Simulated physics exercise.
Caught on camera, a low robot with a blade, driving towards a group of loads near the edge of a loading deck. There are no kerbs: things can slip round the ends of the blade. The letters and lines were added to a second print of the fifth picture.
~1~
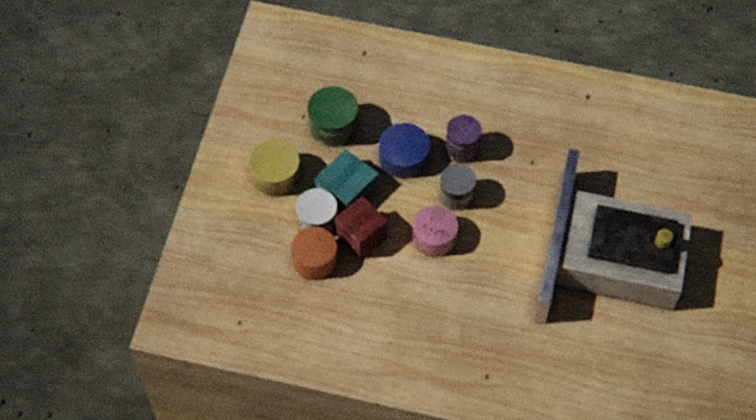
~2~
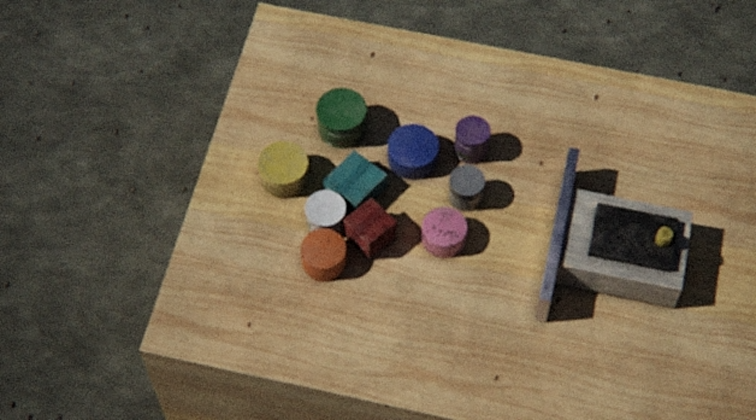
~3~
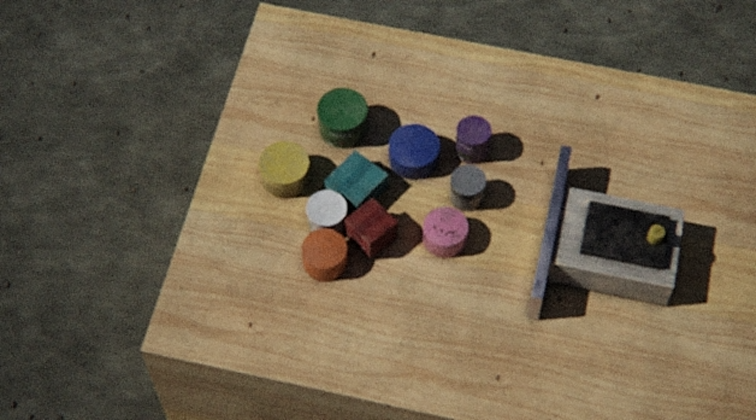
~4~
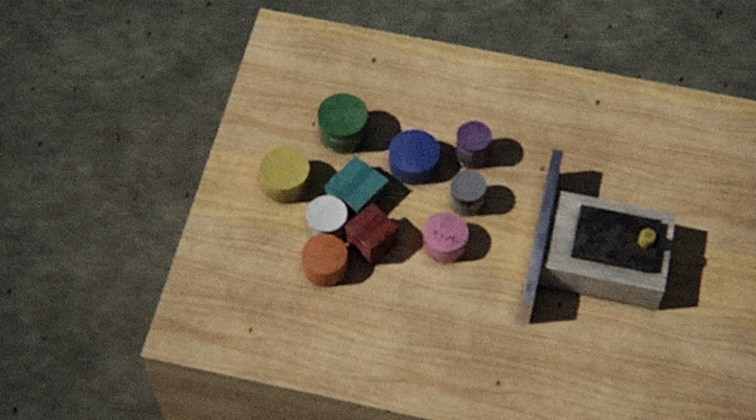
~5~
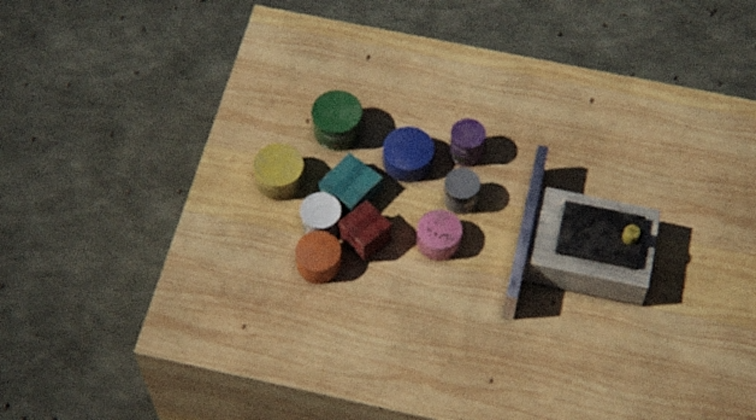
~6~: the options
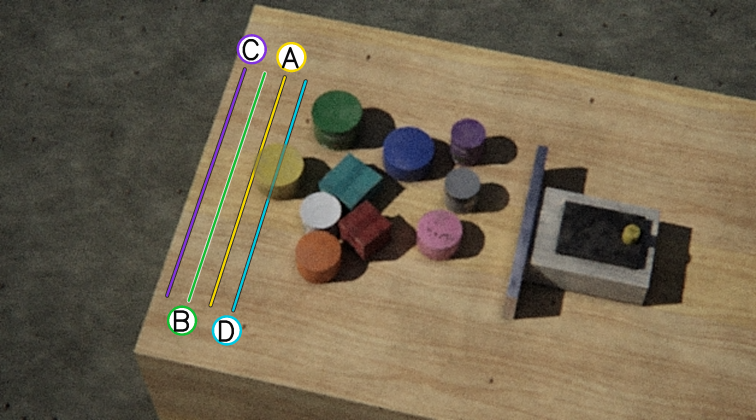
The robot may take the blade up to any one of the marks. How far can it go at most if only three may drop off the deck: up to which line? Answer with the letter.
Line B.
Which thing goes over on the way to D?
It is the yellow pail.
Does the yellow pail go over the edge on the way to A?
By then, yes.
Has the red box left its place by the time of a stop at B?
Yes.
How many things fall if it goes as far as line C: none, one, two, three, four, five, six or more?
Six or more.
On the marked copy, A at (249, 186); B at (229, 182); C at (208, 177); D at (271, 190).
Following B. Soon after the start, robot (484, 210); purple pail (437, 126); white pail (307, 211).
Later, robot (375, 188); yellow pail (209, 160); green pail (271, 93).
In the end, robot (293, 171); yellow pail over the edge; white pail over the edge; three fallen.
As for the rest, A is within the limit but short; C drops seven; D is within the limit but short.
